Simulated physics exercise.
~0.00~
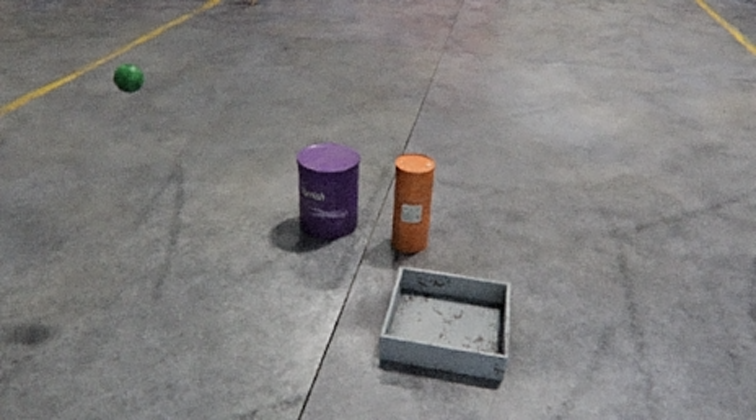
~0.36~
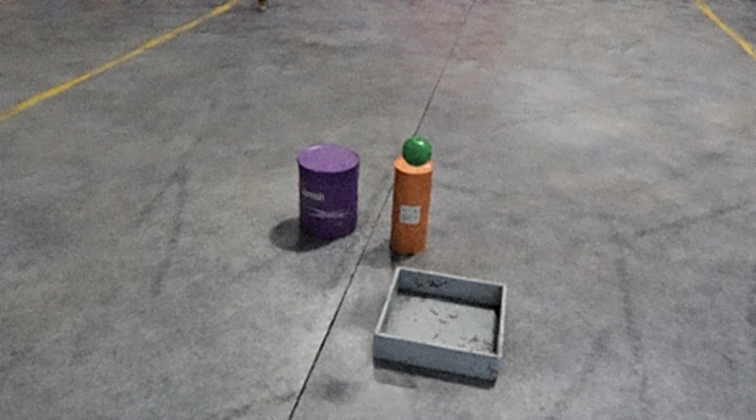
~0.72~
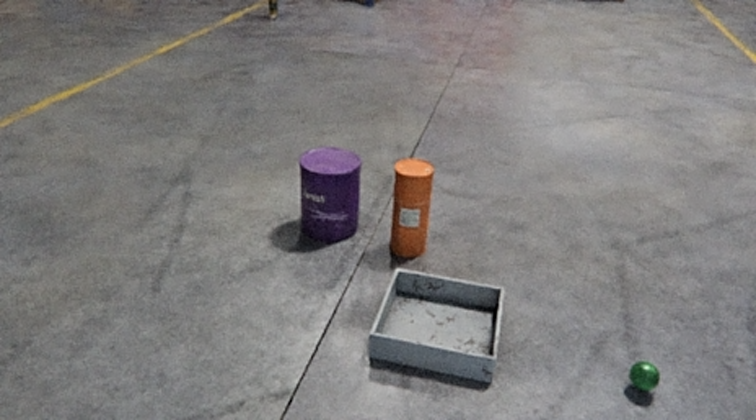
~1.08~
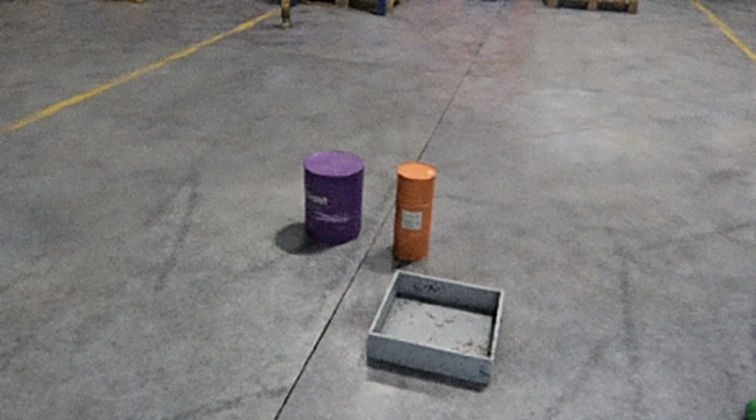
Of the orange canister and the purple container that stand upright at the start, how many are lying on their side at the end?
None of them are; the orange canister and the purple container are both still upright at the end.
